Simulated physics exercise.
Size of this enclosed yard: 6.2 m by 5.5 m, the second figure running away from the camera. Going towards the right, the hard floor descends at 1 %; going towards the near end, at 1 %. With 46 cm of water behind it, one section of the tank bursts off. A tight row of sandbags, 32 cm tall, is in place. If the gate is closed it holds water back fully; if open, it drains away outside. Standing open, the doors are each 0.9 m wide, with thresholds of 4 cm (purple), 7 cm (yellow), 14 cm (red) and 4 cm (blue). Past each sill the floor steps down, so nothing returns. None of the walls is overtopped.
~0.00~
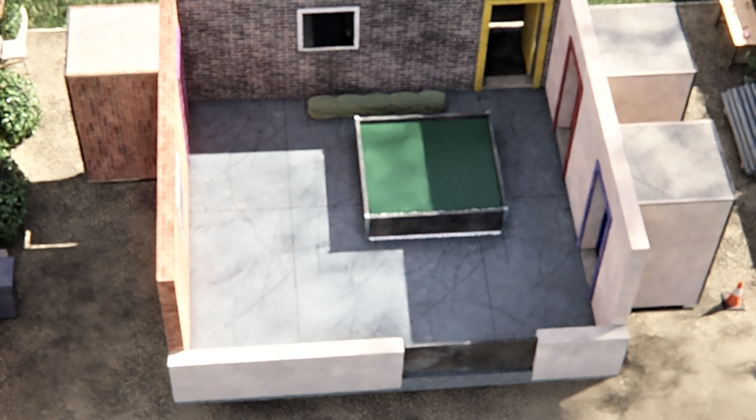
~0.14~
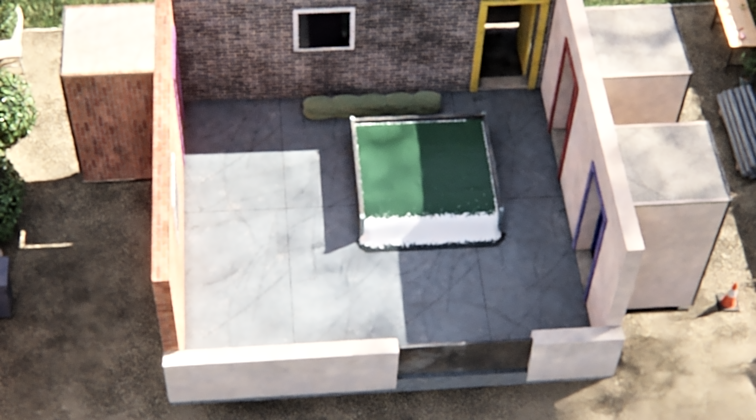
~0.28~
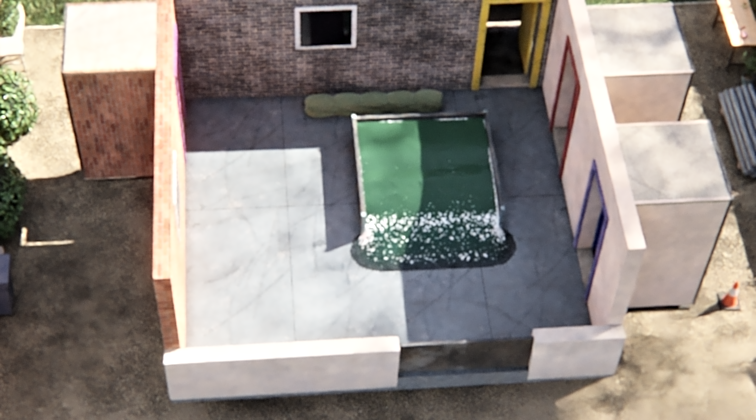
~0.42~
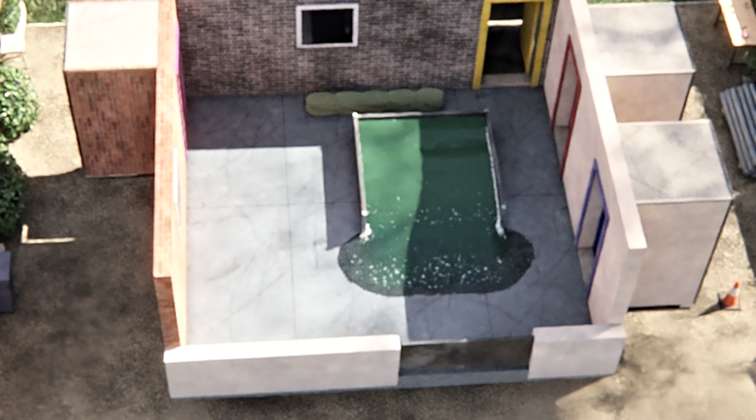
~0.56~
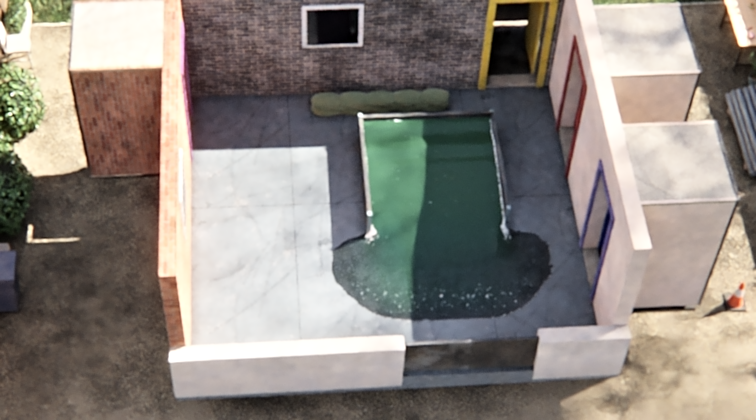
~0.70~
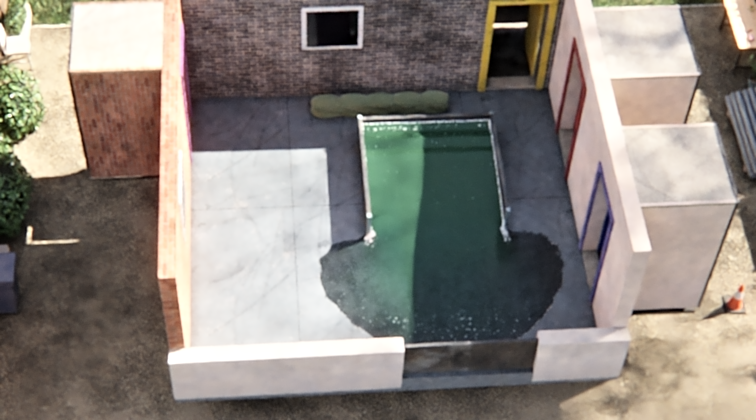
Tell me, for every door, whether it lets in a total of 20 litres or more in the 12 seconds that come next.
For every door: The purple door does not; the yellow door does; the red door does not; the blue door does.
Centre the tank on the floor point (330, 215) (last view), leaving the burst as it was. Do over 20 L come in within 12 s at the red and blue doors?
Result - red door does not exceed it, blue door exceeds it.
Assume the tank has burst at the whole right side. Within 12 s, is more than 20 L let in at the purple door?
At the purple door the limit is not exceeded.
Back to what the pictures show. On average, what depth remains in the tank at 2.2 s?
Roughly 16 centimetres.
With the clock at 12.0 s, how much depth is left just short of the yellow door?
8.0 cm.
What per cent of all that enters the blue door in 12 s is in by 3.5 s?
15 per cent, roughly.
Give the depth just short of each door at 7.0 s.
Door by door, in cm: Purple reads 2, yellow reads 12, red reads 4, blue reads 10.
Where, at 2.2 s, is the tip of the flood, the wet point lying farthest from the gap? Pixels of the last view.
Somewhere about (227, 372).
After 1.4 s water covers 35 % of the floor and is deepest (31 cm) near (455, 362); purple door not reached, yellow door not reached, red door not reached, blue door 3 cm at the sill, 0 L in.
After 2.2 s water covers 35 % of the floor and is deepest (40 cm) near (596, 356); purple door not reached, yellow door not reached, red door not reached, blue door 4 cm at the sill, 1 L in.
After 3.5 s water covers 50 % of the floor and is deepest (28 cm) near (596, 356); purple door not reached, yellow door not reached, red door not reached, blue door 11 cm at the sill, 22 L in.
After 7.0 s water covers 95 % of the floor and is deepest (13 cm) near (548, 115); purple door 2 cm at the sill, 0 L in, yellow door 12 cm at the sill, 54 L in, red door 4 cm at the sill, 0 L in, blue door 10 cm at the sill, 108 L in.
After 12.0 s water covers 95 % of the floor and is deepest (10 cm) near (546, 107); purple door 5 cm at the sill, 1 L in, yellow door 8 cm at the sill, 71 L in, red door 10 cm at the sill, 0 L in, blue door 7 cm at the sill, 155 L in.
